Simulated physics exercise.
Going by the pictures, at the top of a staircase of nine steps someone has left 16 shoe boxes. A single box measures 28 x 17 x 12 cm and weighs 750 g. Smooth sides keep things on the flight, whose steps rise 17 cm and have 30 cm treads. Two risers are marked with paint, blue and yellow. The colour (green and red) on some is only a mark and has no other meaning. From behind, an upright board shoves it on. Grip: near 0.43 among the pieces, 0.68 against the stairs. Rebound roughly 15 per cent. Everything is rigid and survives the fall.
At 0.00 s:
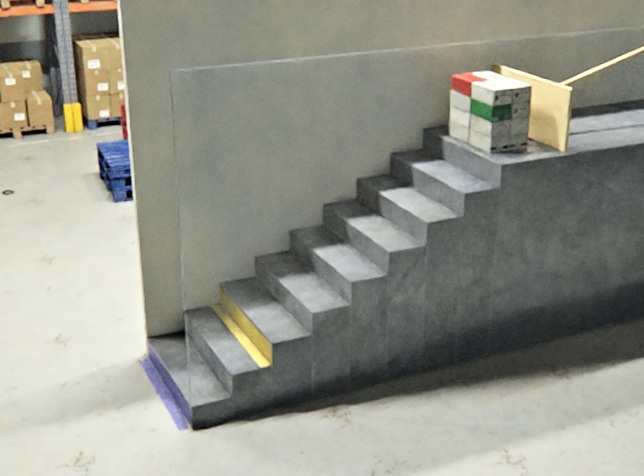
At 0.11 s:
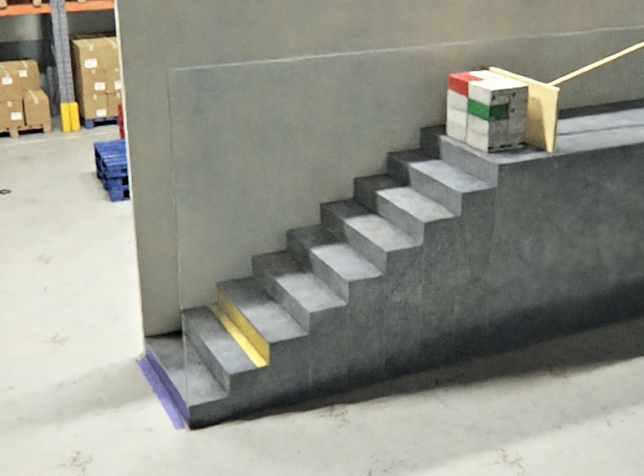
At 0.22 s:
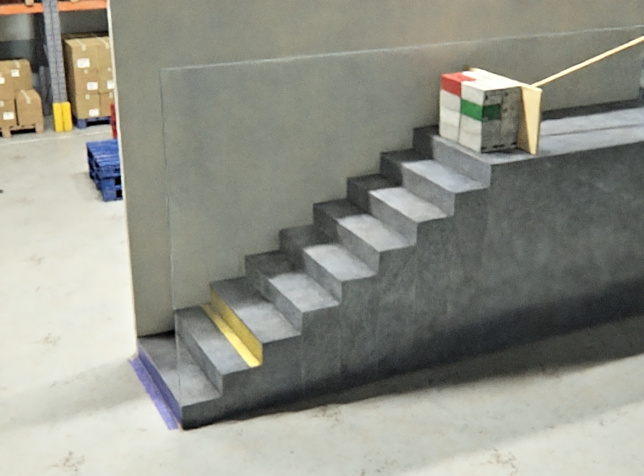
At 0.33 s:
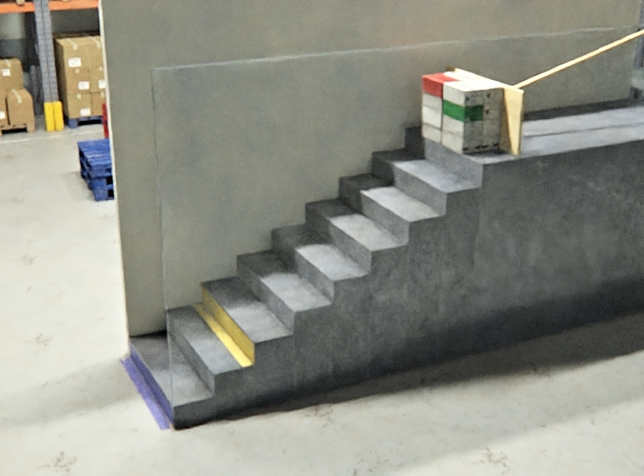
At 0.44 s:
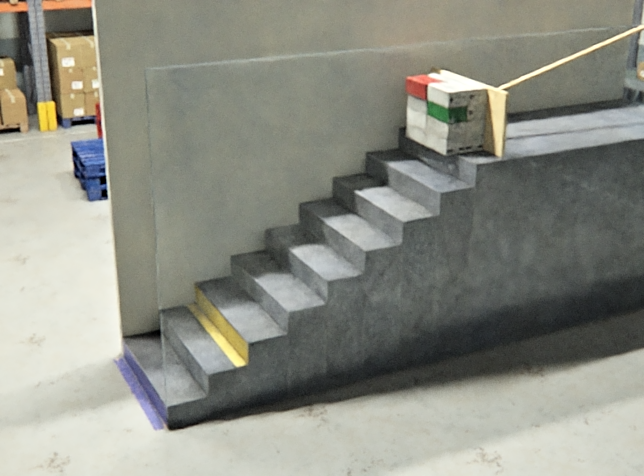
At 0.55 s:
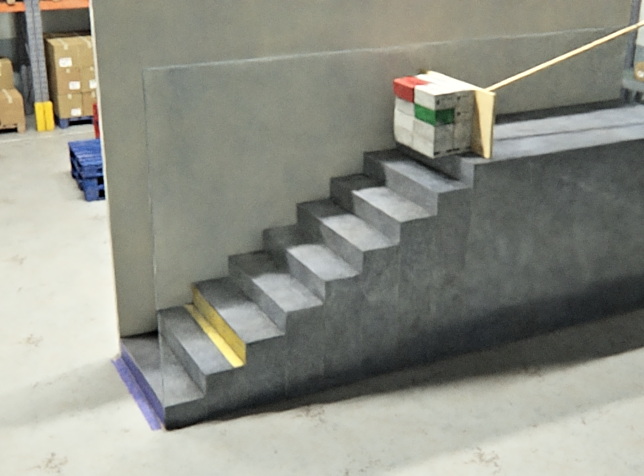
The clip opens on a compact stack of pale boxes, one red and one green, atop a grey staircase with a yellow riser and a blue one. An upright board with a long pole pushes the stack slowly left until it juts past the top edge, tilting slightly.
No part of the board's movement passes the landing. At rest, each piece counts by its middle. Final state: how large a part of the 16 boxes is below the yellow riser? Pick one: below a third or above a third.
Below a third.
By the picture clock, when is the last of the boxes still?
2.5 s, roughly.
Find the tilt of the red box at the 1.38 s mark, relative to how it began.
At that moment, roughly 150 degrees.
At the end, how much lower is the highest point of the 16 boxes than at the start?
Around 36 centimetres.
After 0.82 s, none of the 16 boxes below the yellow riser, 16 disturbed; green box leaning 9°, 17 cm lower; red box leaning 6°, 17 cm lower.
After 1.38 s, none of the 16 boxes below the yellow riser, 16 disturbed; red box upside down; green box on its side.
At rest (2.6 s), 1 of the 16 boxes below the yellow riser; green box upside down; red box 1.22 m lower. That is 6 per cent. As the last picture would show them, middles, green box near (321, 251), red box near (270, 267).
